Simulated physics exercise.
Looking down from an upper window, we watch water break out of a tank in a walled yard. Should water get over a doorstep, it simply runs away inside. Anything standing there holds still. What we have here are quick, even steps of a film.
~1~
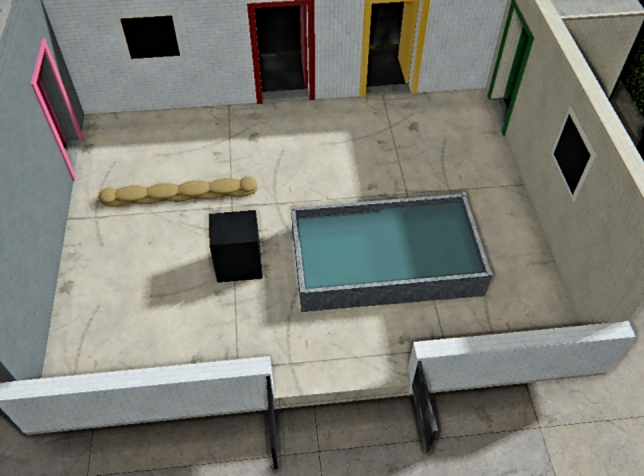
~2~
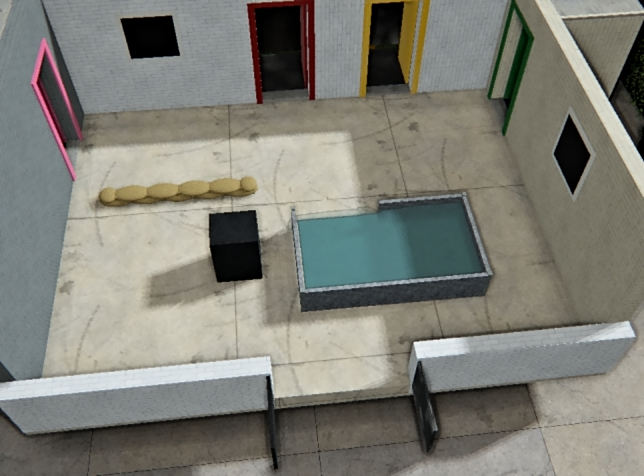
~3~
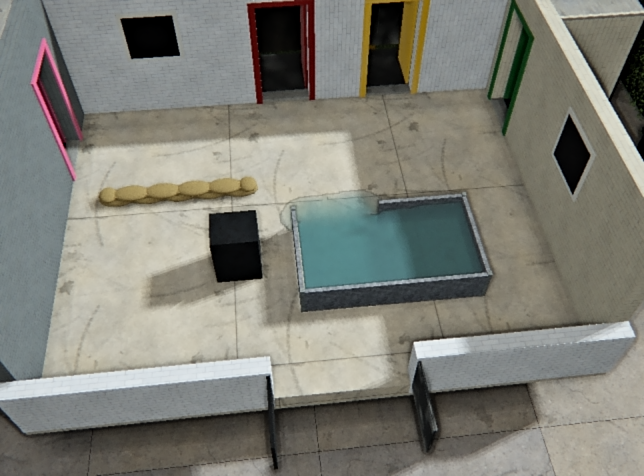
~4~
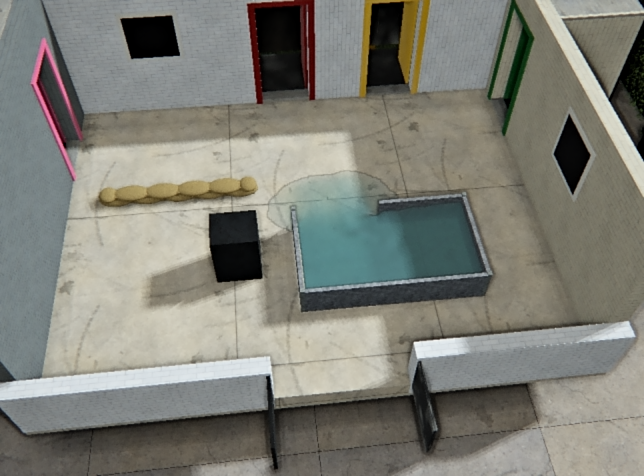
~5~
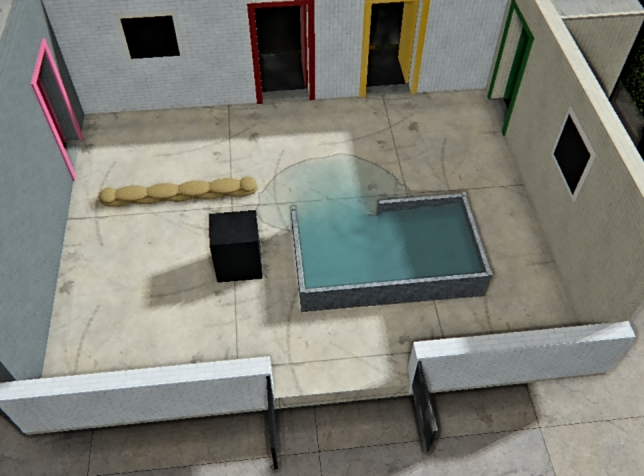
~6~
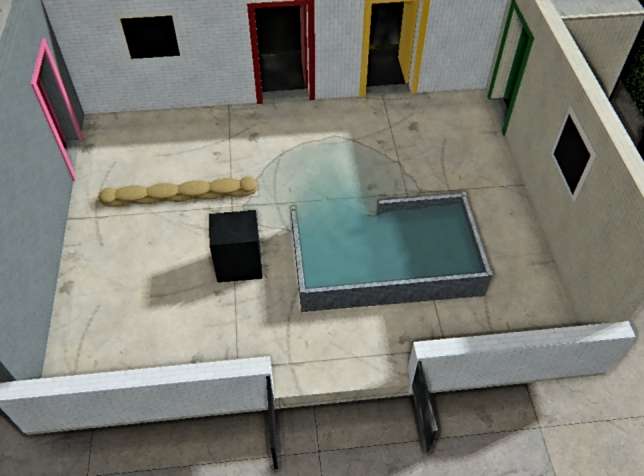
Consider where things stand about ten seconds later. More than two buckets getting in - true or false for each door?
Pink door: True; yellow door: True; red door: True; green door: True.
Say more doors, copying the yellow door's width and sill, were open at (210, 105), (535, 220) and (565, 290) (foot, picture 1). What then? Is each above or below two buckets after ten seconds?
The three doors, in turn: Is beyond it, is short of it, is short of it.
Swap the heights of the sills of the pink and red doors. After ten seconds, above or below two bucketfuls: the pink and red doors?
Reading: Pink door falls below the limit, red door rises above the limit.
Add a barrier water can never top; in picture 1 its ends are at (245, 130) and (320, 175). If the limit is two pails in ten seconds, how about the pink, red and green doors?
Log - pink: Above the line; red: Below the line; green: Above the line.
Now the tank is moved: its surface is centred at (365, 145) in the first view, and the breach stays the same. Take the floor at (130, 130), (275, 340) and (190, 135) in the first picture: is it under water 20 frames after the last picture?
Taking the three spots in that order, I'd say drenched, then spared, then drenched.
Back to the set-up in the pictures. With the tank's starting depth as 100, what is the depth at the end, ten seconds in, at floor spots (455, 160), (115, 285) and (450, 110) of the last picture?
In turn 6, 2 and 14 in a hundred.
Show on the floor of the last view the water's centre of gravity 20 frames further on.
Near (336, 191) in the last view.
A moment on, water covers 20 % of the floor; the pink door not reached, the yellow door not reached, the red door wet at the sill, nothing in, the green door not reached.
Next, water covers 25 % of the floor; the pink door not reached, the yellow door under two buckets in, the red door over two buckets in, the green door not reached.
Then, water covers 35 % of the floor; the pink door not reached, the yellow door over two buckets in, the red door far over two buckets in, the green door wet at the sill, nothing in.
Later, water covers 50 % of the floor; the pink door under two buckets in, the yellow door over two buckets in, the red door far over two buckets in, the green door over two buckets in.
In the end, water covers 75 % of the floor; the pink door over two buckets in, the yellow door over two buckets in, the red door far over two buckets in, the green door far over two buckets in.
